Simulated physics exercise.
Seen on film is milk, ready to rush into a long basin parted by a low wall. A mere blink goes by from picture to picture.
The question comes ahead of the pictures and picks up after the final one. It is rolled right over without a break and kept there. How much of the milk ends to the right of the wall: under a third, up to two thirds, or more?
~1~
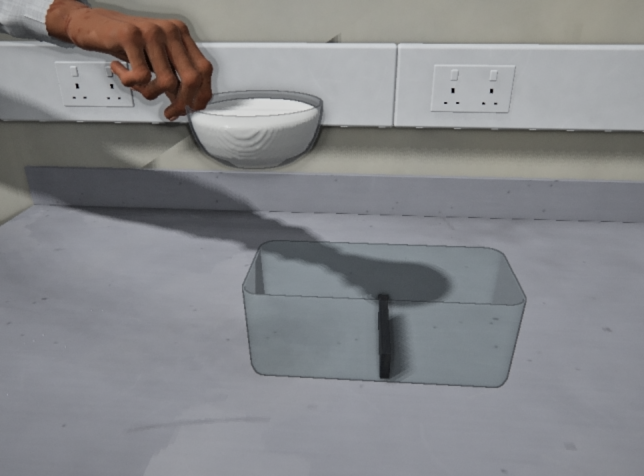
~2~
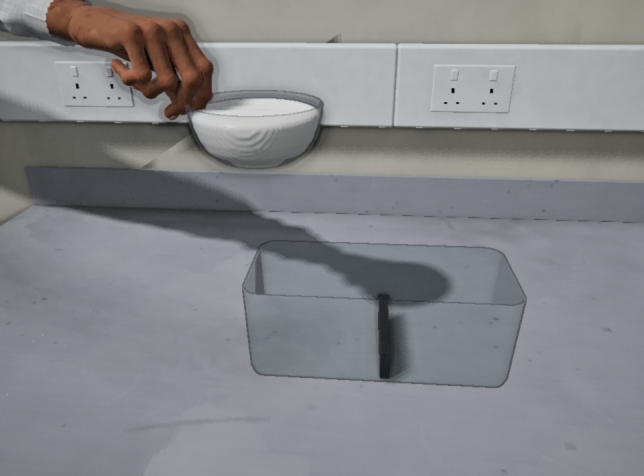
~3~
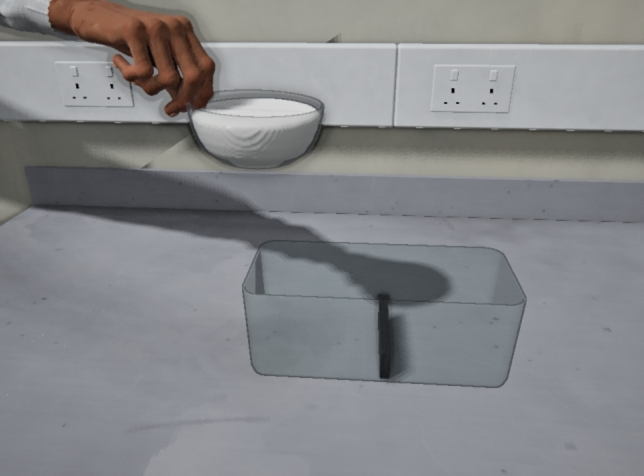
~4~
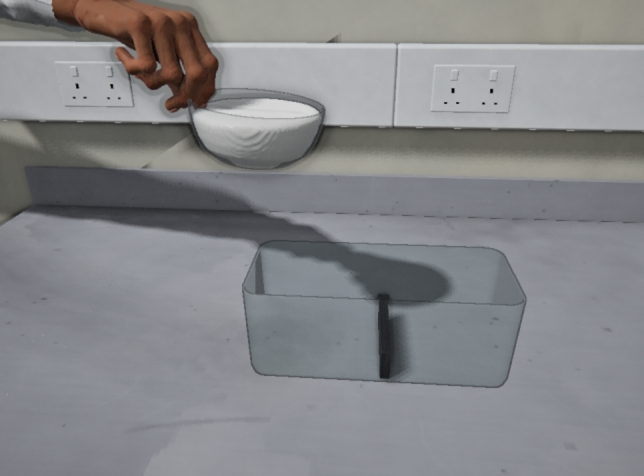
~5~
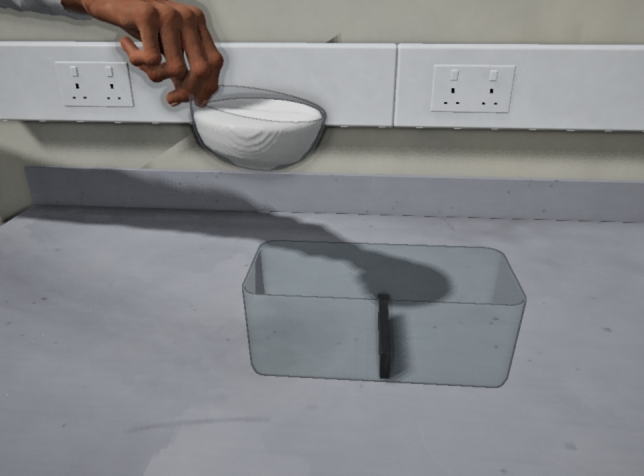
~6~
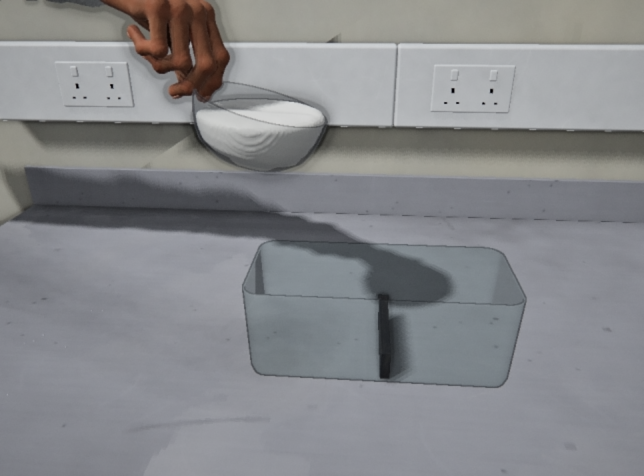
Middling share.
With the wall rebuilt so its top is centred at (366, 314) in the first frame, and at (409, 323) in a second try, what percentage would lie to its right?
Well, it's close to 65 per cent for the first one, then 5 per cent for the other.
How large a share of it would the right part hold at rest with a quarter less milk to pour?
Near 20 in a hundred.
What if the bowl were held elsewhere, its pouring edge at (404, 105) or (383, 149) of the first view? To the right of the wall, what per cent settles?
90 % and 80 %.
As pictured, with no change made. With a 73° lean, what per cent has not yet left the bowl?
Around 30 in a hundred.
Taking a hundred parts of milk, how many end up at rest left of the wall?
About 55 per cent.
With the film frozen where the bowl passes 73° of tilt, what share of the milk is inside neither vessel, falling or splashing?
It's close to 50 %.
A moment on, the bowl is tipped part way and 30 per cent is still to pour, 10 is left of the wall and 12 right of it.
Next, the bowl is tipped right over and 1 per cent is still to pour, 49 is left of the wall and 42 right of it.
Then the bowl is tipped right over and 0 per cent is still to pour, 56 is left of the wall and 42 right of it.
Later the bowl is tipped right over and 0 per cent is still to pour, 56 is left of the wall and 42 right of it.
At rest 56 per cent lies left of the wall, 42 right of it and 1 outside.
